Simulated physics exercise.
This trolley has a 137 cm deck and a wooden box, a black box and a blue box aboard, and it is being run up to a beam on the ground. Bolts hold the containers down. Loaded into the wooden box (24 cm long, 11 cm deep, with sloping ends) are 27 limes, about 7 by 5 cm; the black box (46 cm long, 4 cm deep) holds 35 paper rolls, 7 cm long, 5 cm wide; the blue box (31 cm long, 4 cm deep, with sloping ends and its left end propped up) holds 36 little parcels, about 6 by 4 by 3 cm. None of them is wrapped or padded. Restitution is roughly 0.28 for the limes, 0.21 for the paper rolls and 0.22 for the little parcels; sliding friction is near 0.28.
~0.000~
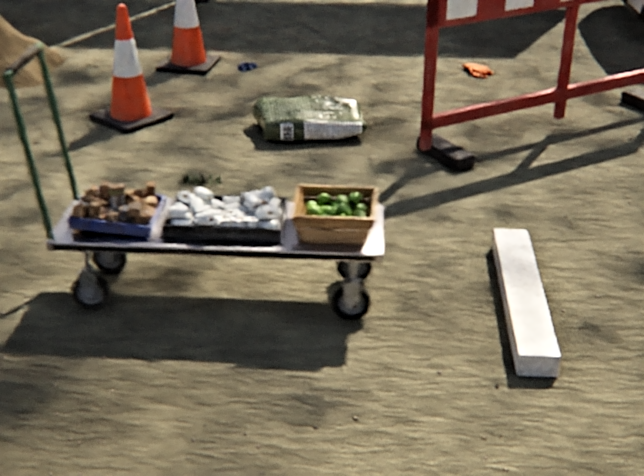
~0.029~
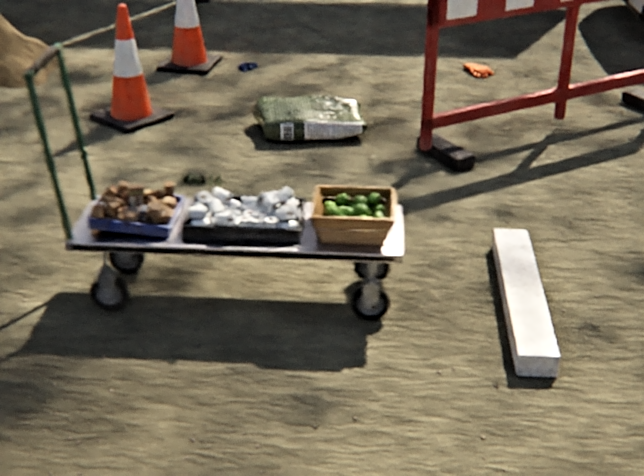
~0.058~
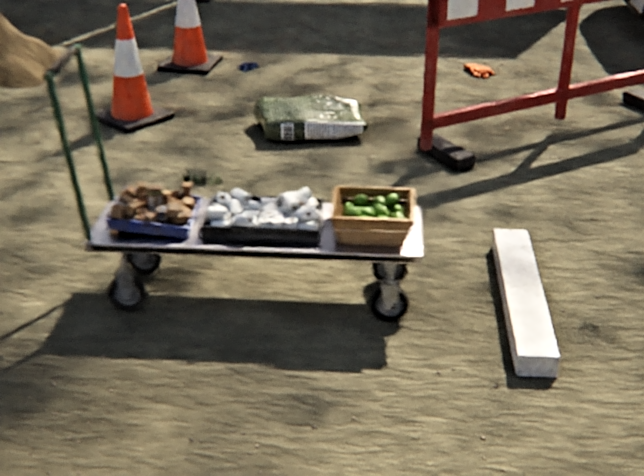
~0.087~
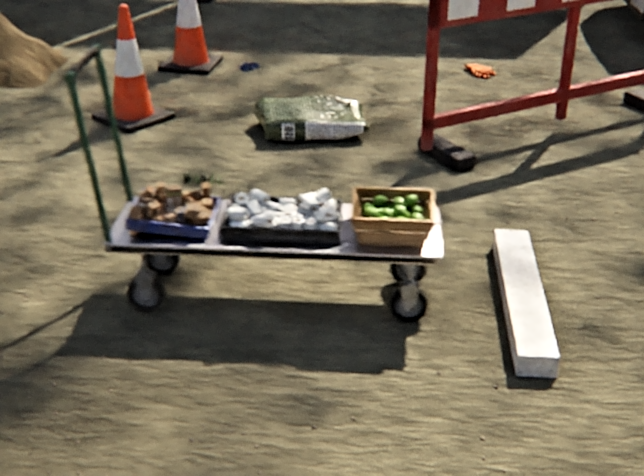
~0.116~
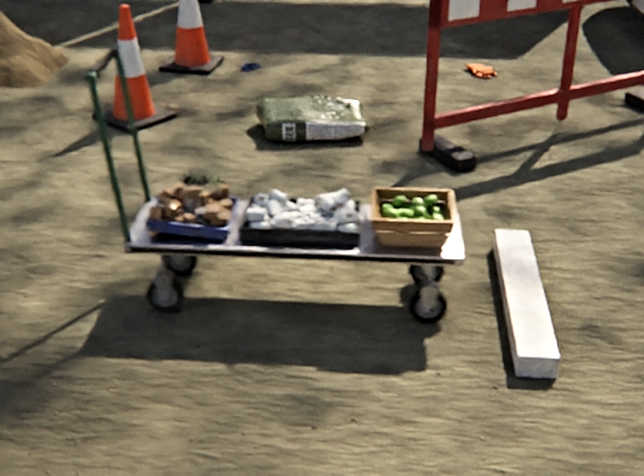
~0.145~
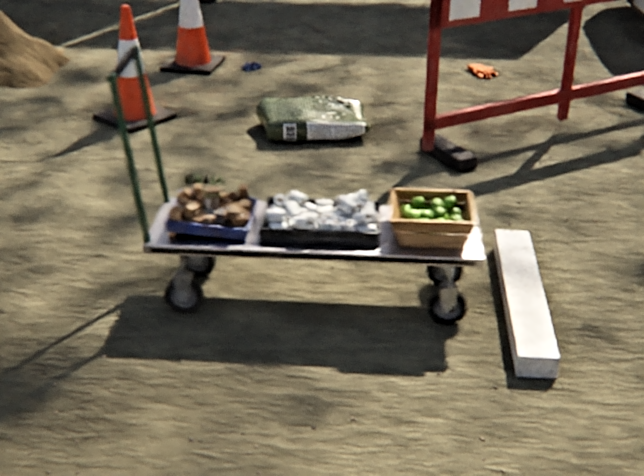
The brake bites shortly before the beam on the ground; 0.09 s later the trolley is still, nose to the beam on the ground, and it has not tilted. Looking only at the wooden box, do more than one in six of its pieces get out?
Spillage stays beneath one sixth.
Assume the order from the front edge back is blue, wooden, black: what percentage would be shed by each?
In that arrangement the wooden box sheds 0 per cent of its load, the black box 30 per cent, and the blue box 50 per cent.
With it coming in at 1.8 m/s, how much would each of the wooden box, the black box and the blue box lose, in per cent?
Wooden box 0 %, black box 20 %, blue box 30 %.
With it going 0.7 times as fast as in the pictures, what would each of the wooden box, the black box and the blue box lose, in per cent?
Then the wooden box sheds 0 per cent, the black box 20 per cent, and the blue box 40 per cent.
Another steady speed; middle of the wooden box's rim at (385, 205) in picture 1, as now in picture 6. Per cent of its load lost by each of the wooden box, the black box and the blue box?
Result - wooden box: 0 per cent; black box: 10 per cent; blue box: 20 per cent.
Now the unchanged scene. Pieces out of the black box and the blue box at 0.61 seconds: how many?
Black box 8, blue box 16, roughly.
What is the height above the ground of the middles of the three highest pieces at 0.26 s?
I'd say near 48 cm.
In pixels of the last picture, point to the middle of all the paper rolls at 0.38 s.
Their middle is at about (384, 219).
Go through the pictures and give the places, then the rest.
In the first picture (we follow the rim corner now nearest the camera; the camera moves round a little), wooden box at (373, 219); black box at (277, 229); 57 cm still to roll; nothing out yet.
The second picture shows wooden box at (393, 219); black box at (296, 229); 49 cm still to roll.
The third picture shows wooden box at (413, 220); black box at (316, 230); 41 cm still to roll.
The fourth picture shows wooden box at (433, 221); black box at (336, 231); 33 cm still to roll.
The fifth picture shows wooden box at (453, 222); black box at (356, 232); 25 cm still to roll.
The sixth picture shows wooden box at (473, 223); black box at (376, 233); 17 cm still to roll; nothing out yet.
After 0.16 s, the brake bites.
After 0.26 s, 0 of 27 out of the wooden box, 5 of 35 out of the black box and 4 of 36 out of the blue box.
After 0.38 s, 0 of 27 out of the wooden box, 5 of 35 out of the black box and 14 of 36 out of the blue box.
After 0.61 s, 1 of 27 out of the wooden box, 8 of 35 out of the black box and 17 of 36 out of the blue box.
When it is over (at 1.12 s), 1 of 27 out of the wooden box, 10 of 35 out of the black box and 17 of 36 out of the blue box. Asked share, 1 of 27, 4 per cent.
